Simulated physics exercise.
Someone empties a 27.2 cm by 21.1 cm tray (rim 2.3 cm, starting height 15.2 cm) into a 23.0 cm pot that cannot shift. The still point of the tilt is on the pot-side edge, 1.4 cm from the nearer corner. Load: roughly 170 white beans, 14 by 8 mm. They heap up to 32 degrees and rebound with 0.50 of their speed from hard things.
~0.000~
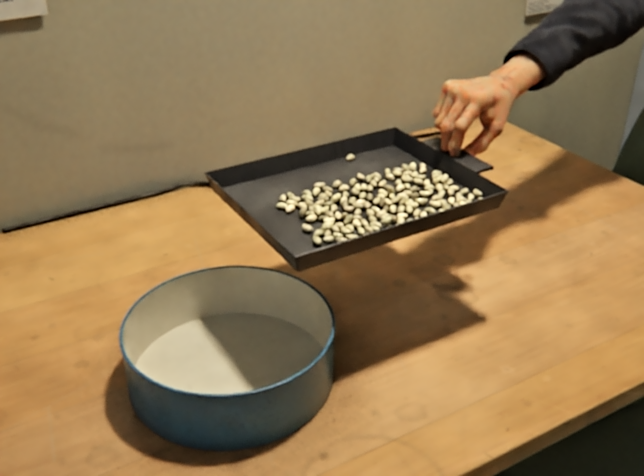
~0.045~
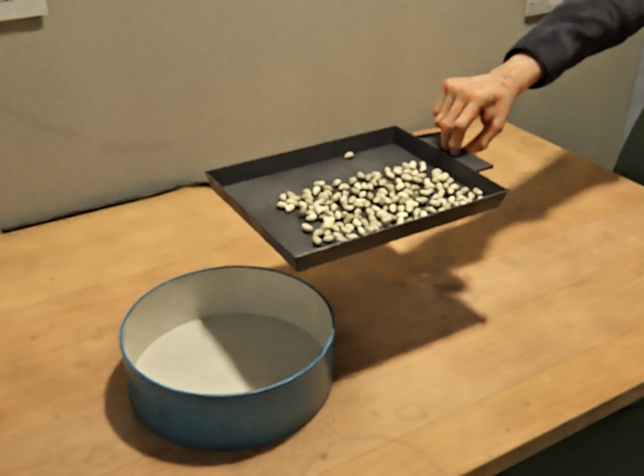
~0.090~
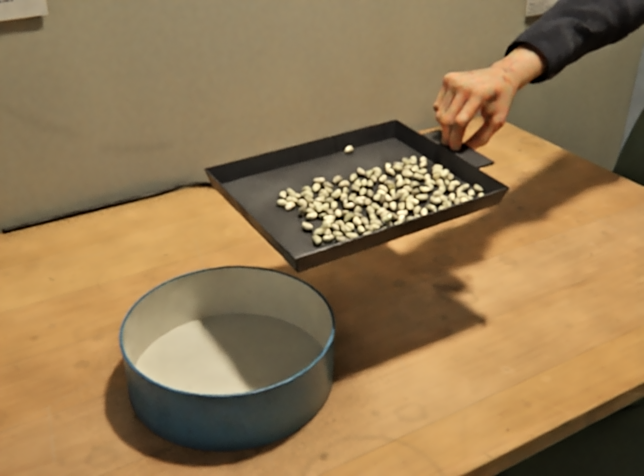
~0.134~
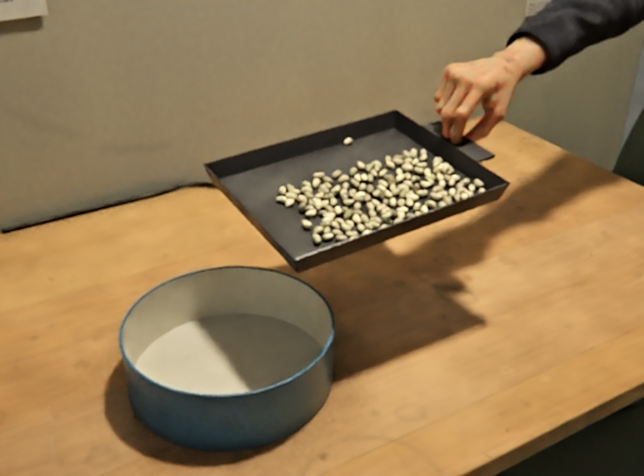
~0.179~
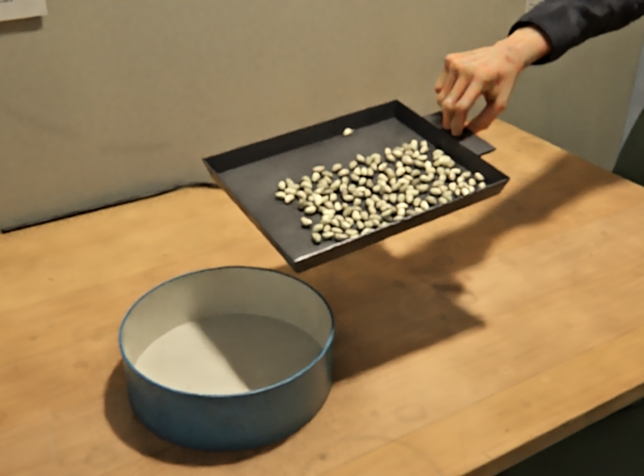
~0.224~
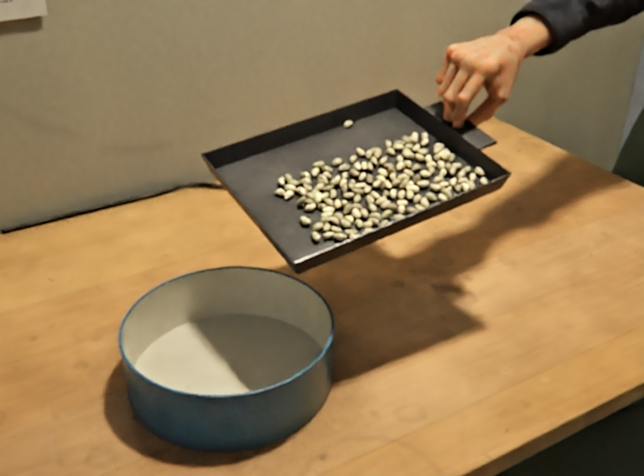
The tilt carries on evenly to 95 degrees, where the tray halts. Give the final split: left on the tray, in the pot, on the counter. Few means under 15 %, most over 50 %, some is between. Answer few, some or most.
Tray: Few, pot: Most, counter: Some.
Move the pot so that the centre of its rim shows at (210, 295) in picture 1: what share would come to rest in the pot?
About 0 per cent.
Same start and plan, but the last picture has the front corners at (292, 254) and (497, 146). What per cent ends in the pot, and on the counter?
Pot 75, counter 25.
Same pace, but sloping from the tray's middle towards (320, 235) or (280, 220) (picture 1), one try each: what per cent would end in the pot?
About 95 and 85 per cent.
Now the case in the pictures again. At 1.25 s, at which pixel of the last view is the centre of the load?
Near (326, 253).
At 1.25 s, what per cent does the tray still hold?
Roughly 80 per cent.
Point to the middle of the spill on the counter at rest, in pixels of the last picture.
At about (337, 469).
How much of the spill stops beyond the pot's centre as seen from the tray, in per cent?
About 30 per cent.
After 0.84 s, tilt 50 degrees; the tray holds 100 %, the pot 0 %.
Then, at 1.25 s, tilt 76 degrees; the tray holds 80 %, the pot 5 %.
After 1.75 s, tilt 95 degrees; the tray holds 0 %, the pot 65 %.
By 2.5 s all is still; tray 0 %, pot 65 %, counter 35 %.
